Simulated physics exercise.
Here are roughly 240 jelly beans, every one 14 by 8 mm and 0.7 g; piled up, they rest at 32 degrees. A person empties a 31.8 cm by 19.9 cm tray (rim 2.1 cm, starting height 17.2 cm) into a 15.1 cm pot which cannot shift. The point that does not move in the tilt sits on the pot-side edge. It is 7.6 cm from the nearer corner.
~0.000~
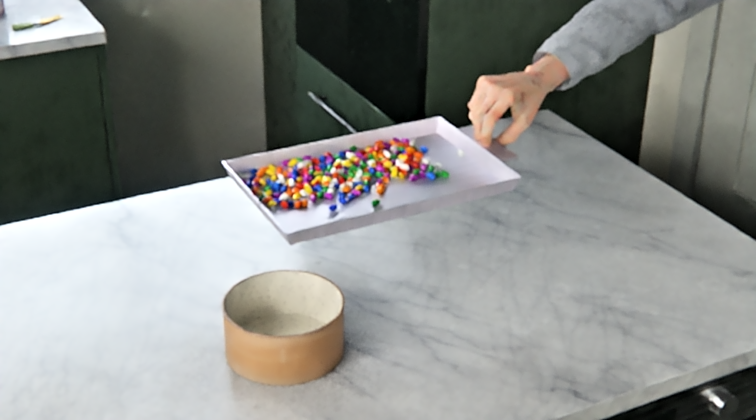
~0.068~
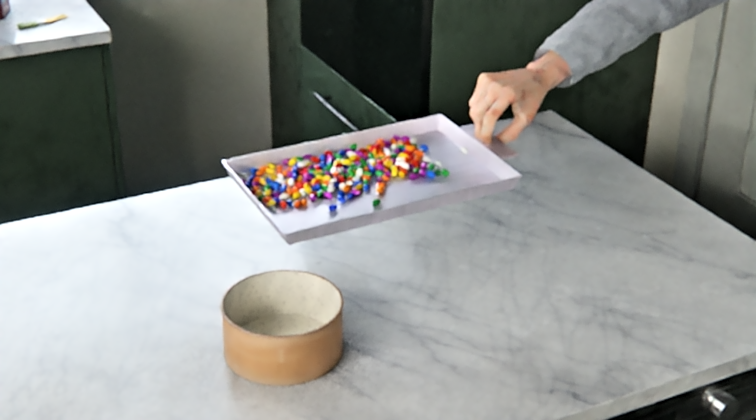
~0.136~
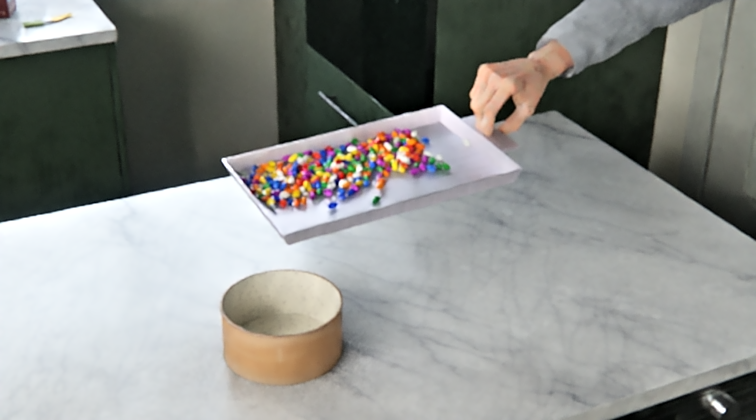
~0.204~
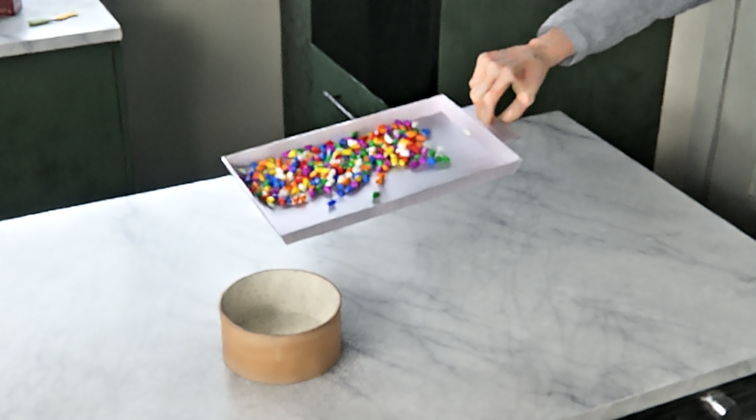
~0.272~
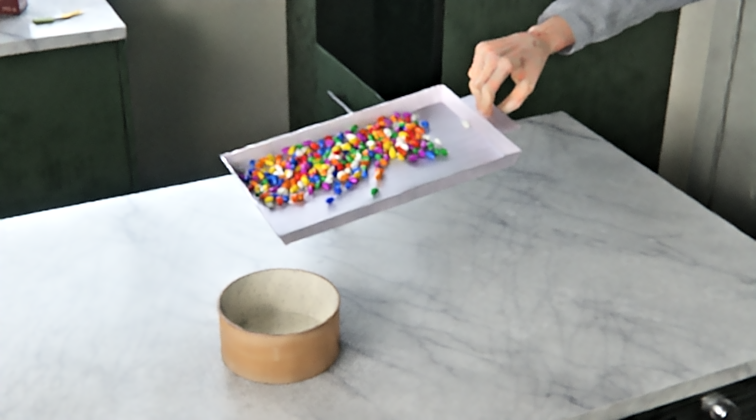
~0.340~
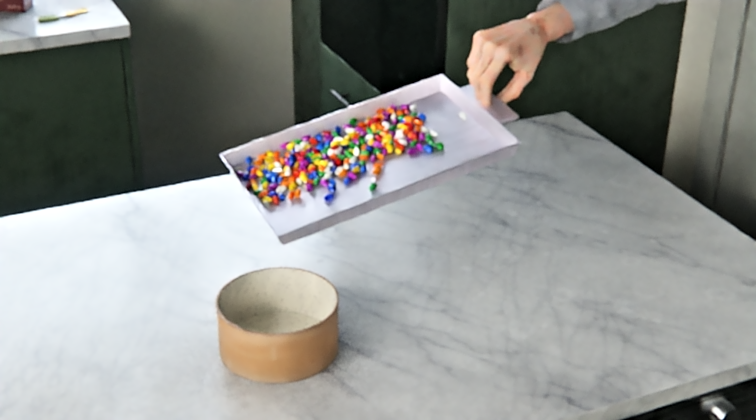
On a marbled countertop, a round tan pot sits below a pale tray of colorful jelly beans, held level at its right end by a hand in a gray sleeve. The hand then raises that end, gradually tilting the tray down toward the left, while the jelly beans stay clustered in place.
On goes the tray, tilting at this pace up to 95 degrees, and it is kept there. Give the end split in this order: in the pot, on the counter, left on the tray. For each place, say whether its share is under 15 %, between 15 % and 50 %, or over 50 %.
Pot: More than half, counter: A moderate amount, left on the tray: Little.
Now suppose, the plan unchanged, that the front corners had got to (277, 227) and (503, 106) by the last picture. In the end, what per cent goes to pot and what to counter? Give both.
You'd end with pot at 25 and counter at 75.
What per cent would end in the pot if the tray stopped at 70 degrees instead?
In that case it comes to about 45 in a hundred.
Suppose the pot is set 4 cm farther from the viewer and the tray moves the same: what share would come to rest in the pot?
My estimate: Some 65 per cent.
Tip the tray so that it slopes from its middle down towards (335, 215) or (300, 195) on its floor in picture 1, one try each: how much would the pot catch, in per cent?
That would be close to 100 per cent and then close to 20 per cent.
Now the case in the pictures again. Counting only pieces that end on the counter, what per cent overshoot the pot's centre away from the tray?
Some 90 per cent of the spill lies beyond the centre.
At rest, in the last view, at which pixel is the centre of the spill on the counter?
The middle of the spill sits at roughly (169, 331).
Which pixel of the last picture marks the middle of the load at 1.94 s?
Load centre est.: (252, 216) px.
After 1.30 s, tilt 50 degrees; the tray holds 100 %, the pot 0 %.
After 1.94 s, tilt 76 degrees; the tray holds 65 %, the pot 10 %.
Then, at 2.63 s, tilt 95 degrees; the tray holds 0 %, the pot 70 %.
In the end, at 3.7 s, pot 70 %, counter 30 %, tray 0 %.
